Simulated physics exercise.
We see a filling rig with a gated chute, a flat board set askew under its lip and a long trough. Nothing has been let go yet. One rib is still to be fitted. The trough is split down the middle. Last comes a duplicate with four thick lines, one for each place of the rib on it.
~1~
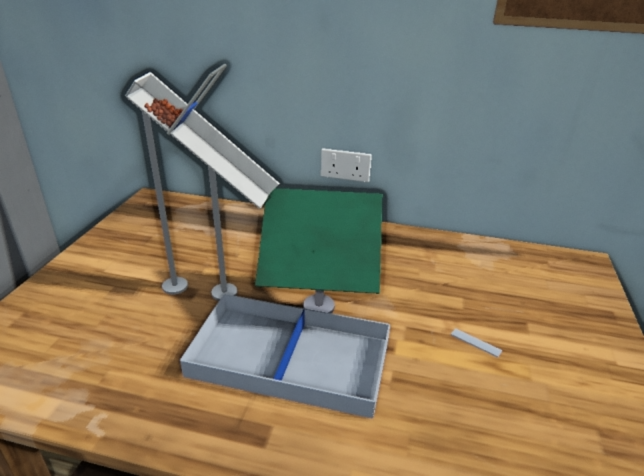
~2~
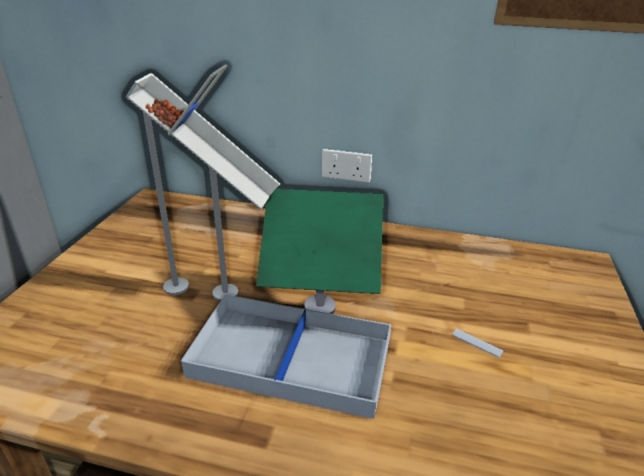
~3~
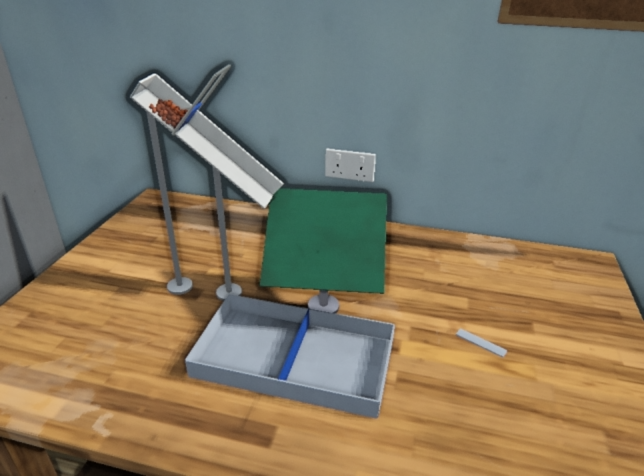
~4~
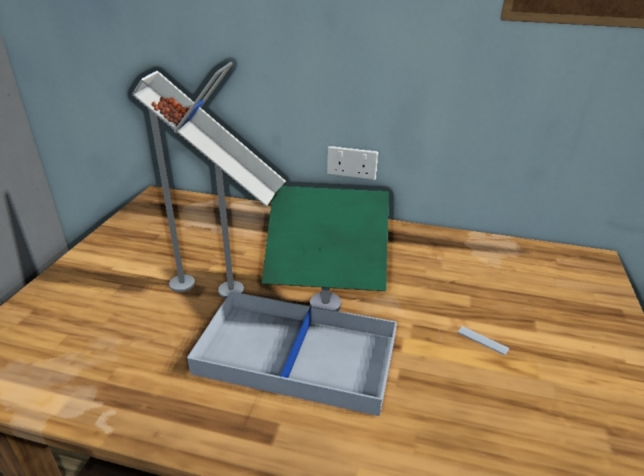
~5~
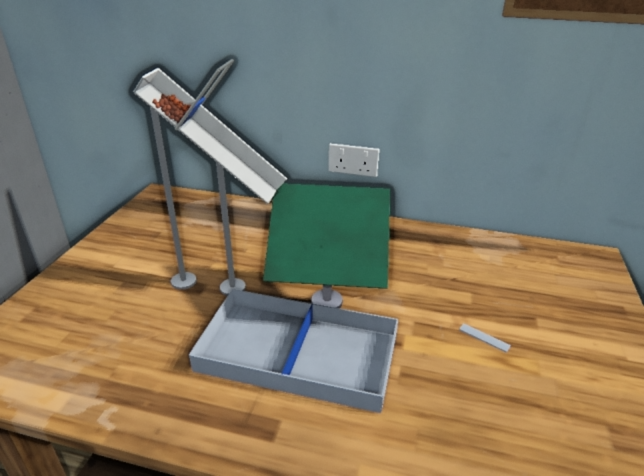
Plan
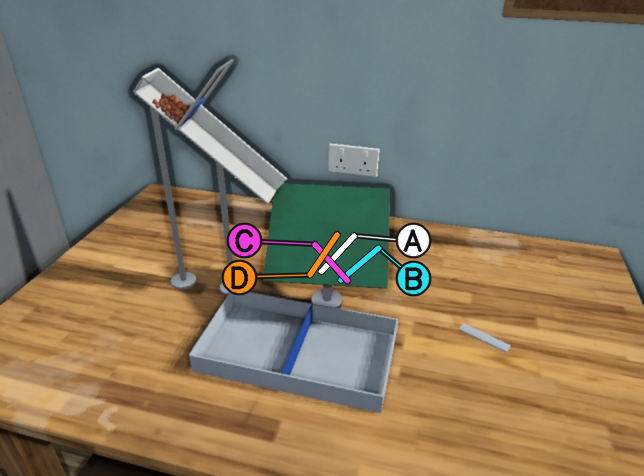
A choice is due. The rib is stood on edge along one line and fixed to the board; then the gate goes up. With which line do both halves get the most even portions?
I would pick line A.
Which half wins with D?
The left half.
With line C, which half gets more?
Right.
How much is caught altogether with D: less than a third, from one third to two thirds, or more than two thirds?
It is more than two thirds.
On the marked copy, line A from (354, 235) to (321, 271); line B from (378, 247) to (340, 280); line C from (314, 244) to (347, 280); line D from (337, 234) to (309, 275).
For line A, of what is caught, about half in the left half, about half in the right.
For line B, of what is caught, none in the left half, all in the right.
For line C, of what is caught, a small part in the left half, nearly all in the right.
For line D, of what is caught, nearly all in the left half, a stray few in the right.
